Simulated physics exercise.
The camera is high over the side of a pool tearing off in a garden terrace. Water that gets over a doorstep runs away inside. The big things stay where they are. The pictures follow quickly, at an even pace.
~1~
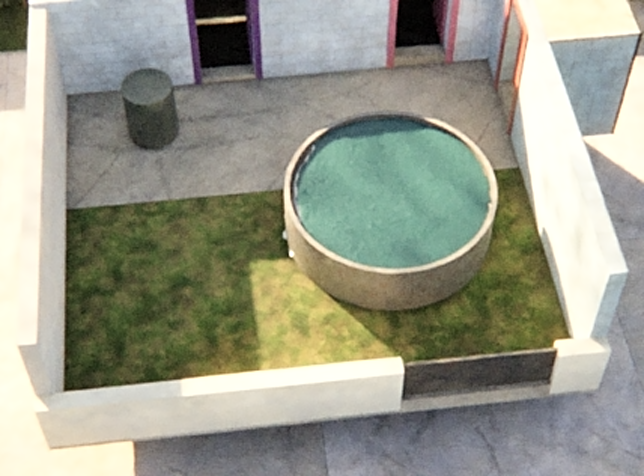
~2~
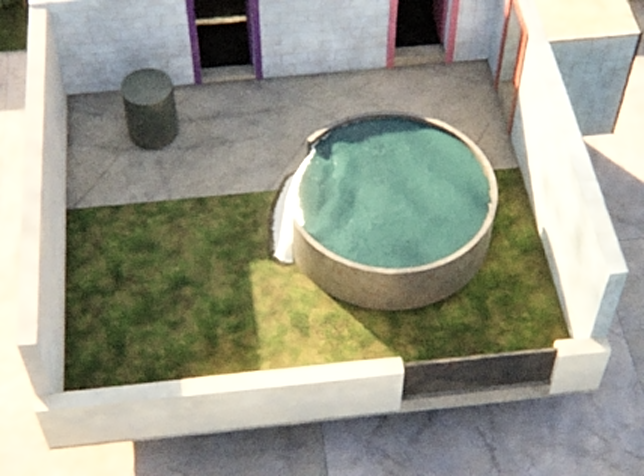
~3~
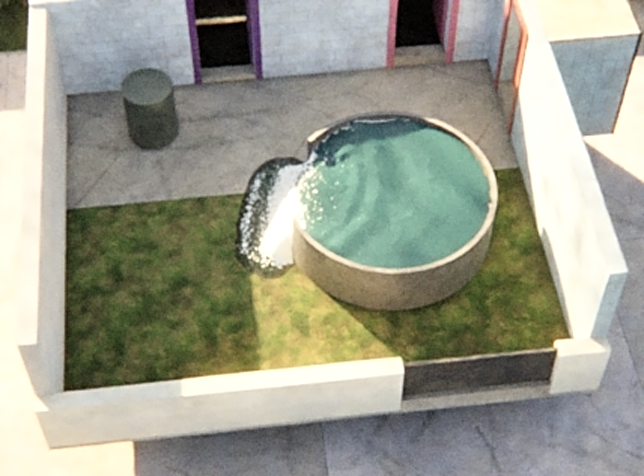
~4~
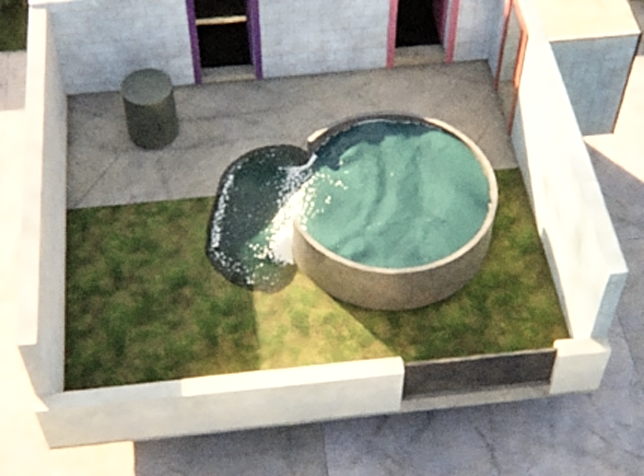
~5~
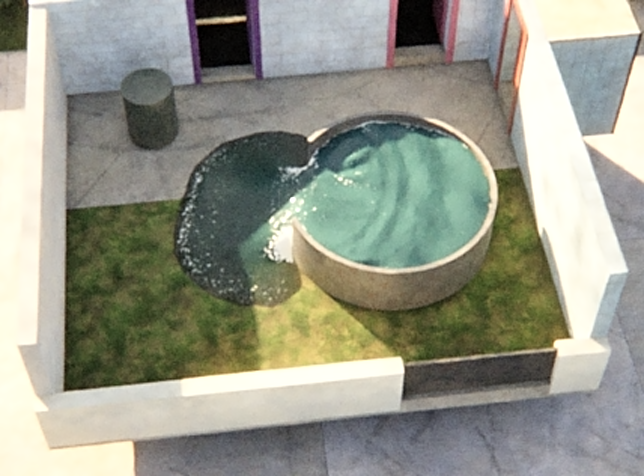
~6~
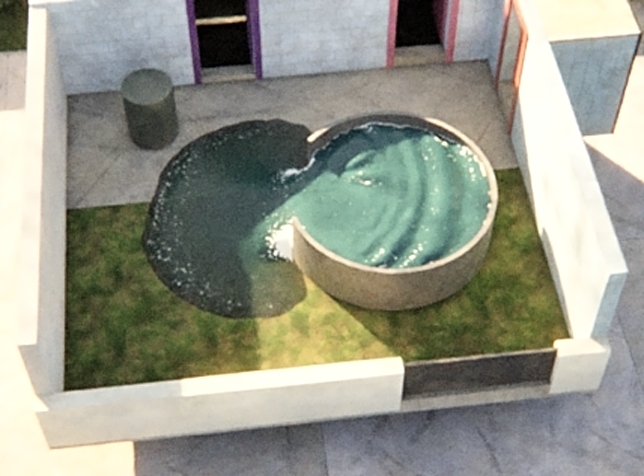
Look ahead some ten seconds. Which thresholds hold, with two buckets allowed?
One by one: The red door stays under that; the purple door takes more than that; the pink door stays under that.
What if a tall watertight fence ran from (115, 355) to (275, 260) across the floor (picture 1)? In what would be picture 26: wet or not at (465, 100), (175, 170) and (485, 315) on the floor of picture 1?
One after the other: Free of water, flooded, no water.
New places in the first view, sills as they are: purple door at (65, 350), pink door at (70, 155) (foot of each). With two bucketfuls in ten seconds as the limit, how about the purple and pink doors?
The purple one goes over; the pink one floods.
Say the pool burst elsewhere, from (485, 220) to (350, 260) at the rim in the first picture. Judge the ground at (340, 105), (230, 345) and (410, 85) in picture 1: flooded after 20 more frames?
In turn: Not flooded, under water, covered.
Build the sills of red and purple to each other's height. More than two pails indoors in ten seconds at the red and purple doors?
My reading: Red passes that mark, purple holds.
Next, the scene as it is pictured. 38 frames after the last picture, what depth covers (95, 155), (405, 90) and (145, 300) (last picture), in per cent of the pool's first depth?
Roughly 25, 6 and 20 per cent, in turn.
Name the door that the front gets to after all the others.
The one in red.
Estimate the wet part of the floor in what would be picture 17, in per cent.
About 50 per cent.
A moment on, water covers 40 % of the floor; the red door not reached, the purple door wet at the sill, nothing in, the pink door not reached.
Next, water covers 50 % of the floor; the red door not reached, the purple door under two buckets in, the pink door not reached.
Then, water covers 60 % of the floor; the red door not reached, the purple door over two buckets in, the pink door not reached.
Later, water covers 85 % of the floor; the red door wet at the sill, nothing in, the purple door over two buckets in, the pink door wet at the sill, nothing in.
In the end, water covers 100 % of the floor; the red door wet at the sill, nothing in, the purple door far over two buckets in, the pink door wet at the sill, nothing in.
